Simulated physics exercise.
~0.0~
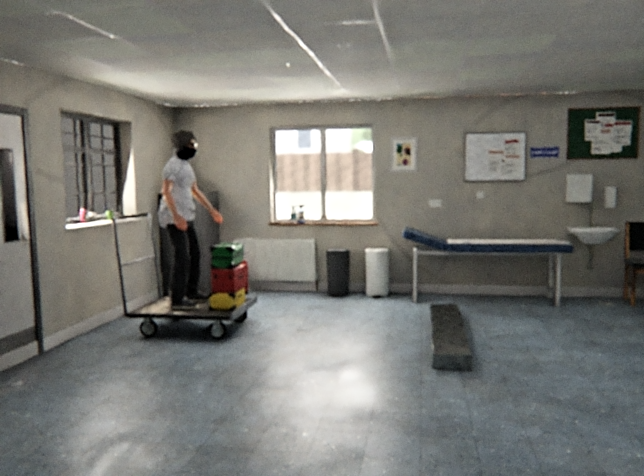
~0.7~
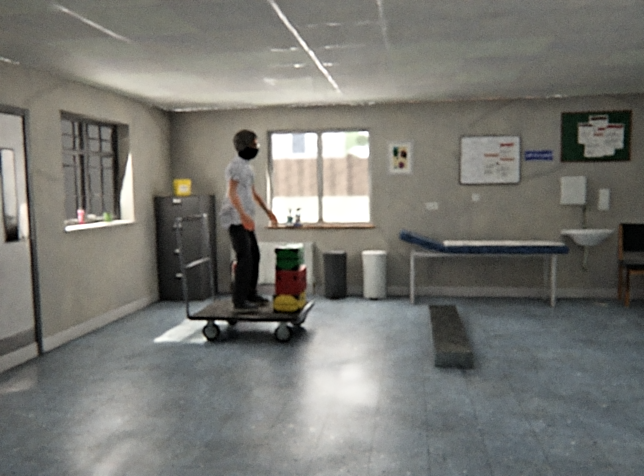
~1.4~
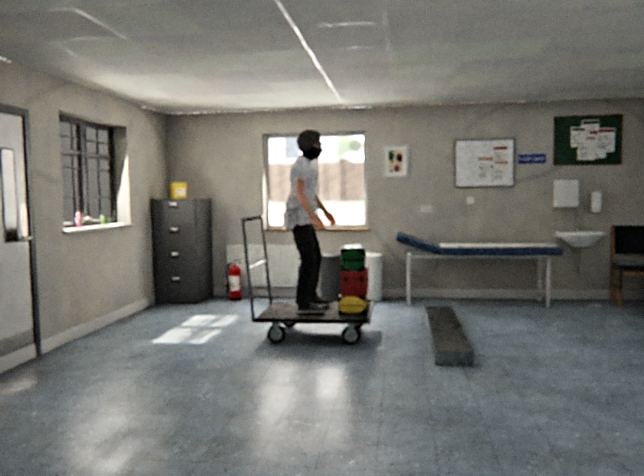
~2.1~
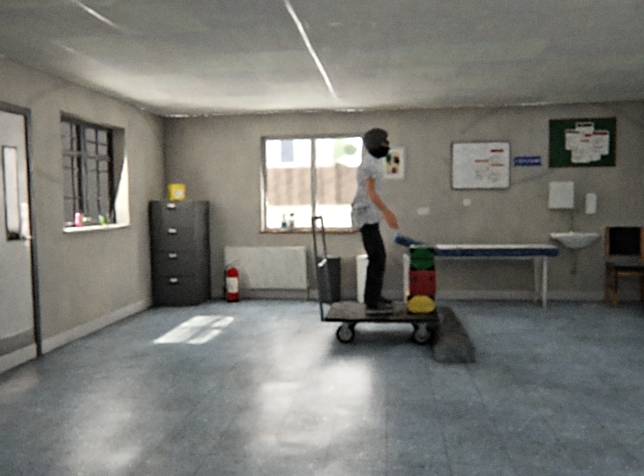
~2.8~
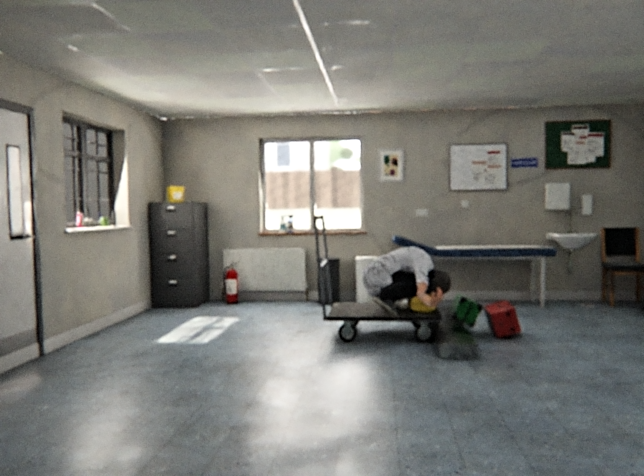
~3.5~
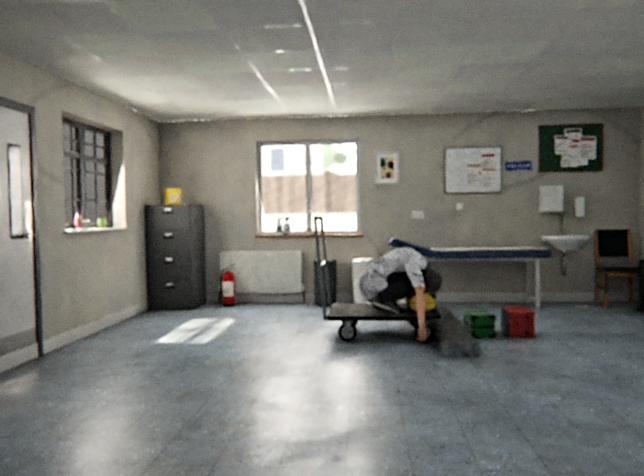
In a plain room with a padded exam bench, a sink and a filing cabinet, a person in a dark mask stands on a flat trolley behind a green case stacked on a red box, with a yellow case beside them. The trolley rolls right across the blue floor toward a low beam. It stops abruptly at the beam, and the green and red cases tumble off the front onto the floor. The person folds forward, crumpling low over the yellow case. At the end the person slumps at the deck's front edge, head and arms hanging down, hips still aboard.
